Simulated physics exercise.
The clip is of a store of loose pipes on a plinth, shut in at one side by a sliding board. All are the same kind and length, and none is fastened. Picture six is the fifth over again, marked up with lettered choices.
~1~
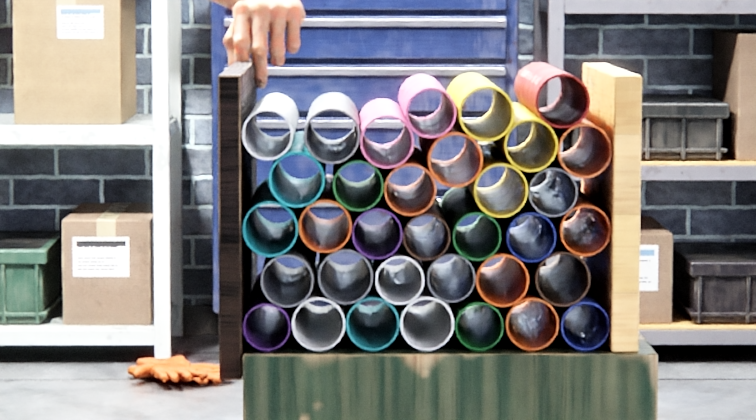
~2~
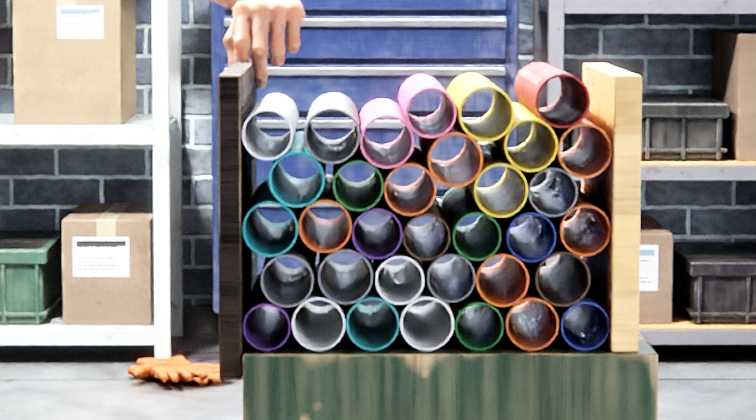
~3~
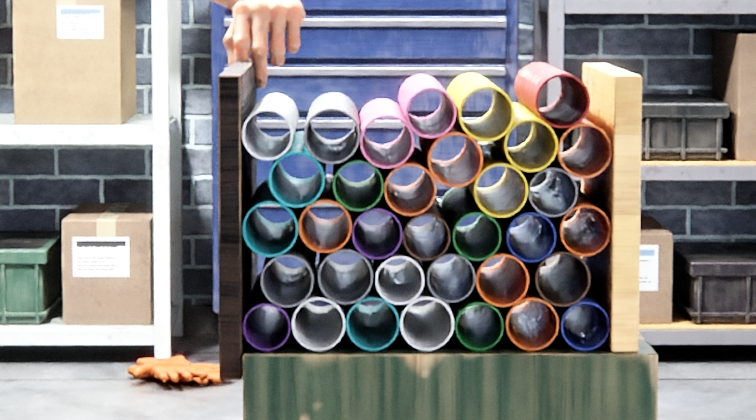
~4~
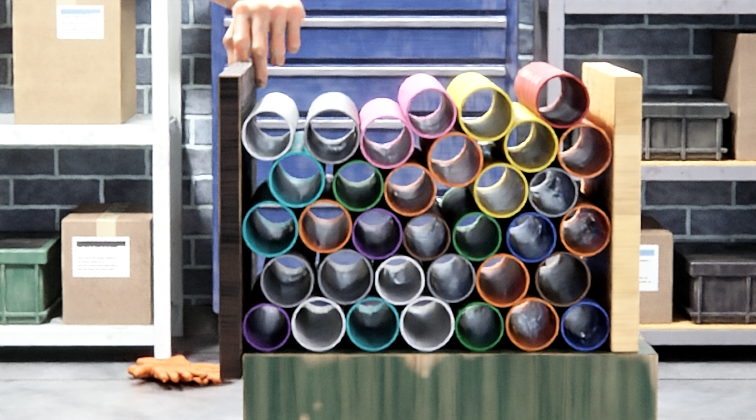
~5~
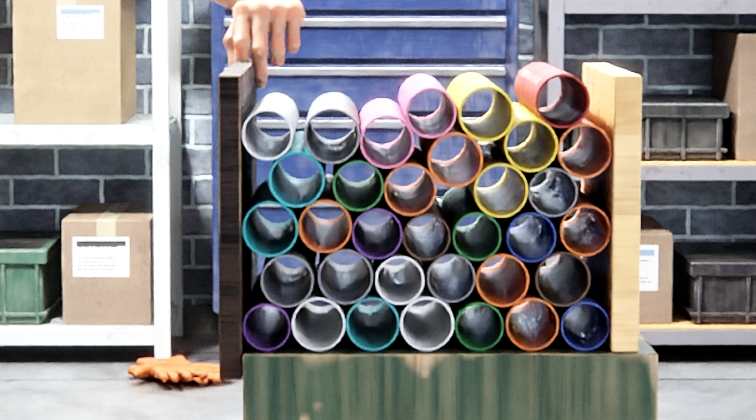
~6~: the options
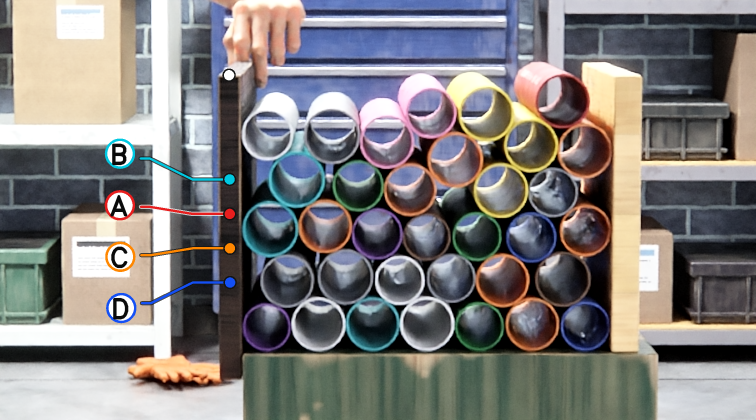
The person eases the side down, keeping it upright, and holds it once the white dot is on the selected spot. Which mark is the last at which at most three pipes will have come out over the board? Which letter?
Mark C is as low as it can go.
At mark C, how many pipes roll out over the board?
The count is one.
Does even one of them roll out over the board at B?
No, at B.
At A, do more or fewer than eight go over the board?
Fewer than eight.
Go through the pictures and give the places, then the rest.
In the first frame, side board (239, 208); a purple pipe (267, 327); an orange pipe (532, 324).
In the second frame, an orange pipe (532, 324); a grey pipe (287, 281).
In the third frame, a brown pipe (427, 237); a green pipe (358, 185).
In the fourth frame, an orange pipe (455, 159); a grey pipe (332, 136).
In the fifth frame, side board (239, 208); a purple pipe (267, 327); an orange pipe (532, 324).
On the marked copy, A at (229, 214); B at (229, 179); C at (230, 249); D at (230, 283); the white dot at (229, 75).
Taking C. A third of the way, top of the board (242, 152).
Two thirds of the way, top of the board (242, 243).
When it is over, top of the board (242, 247), one out over the board.
As for the rest, A one out over the board; B none out over the board; D four out over the board.
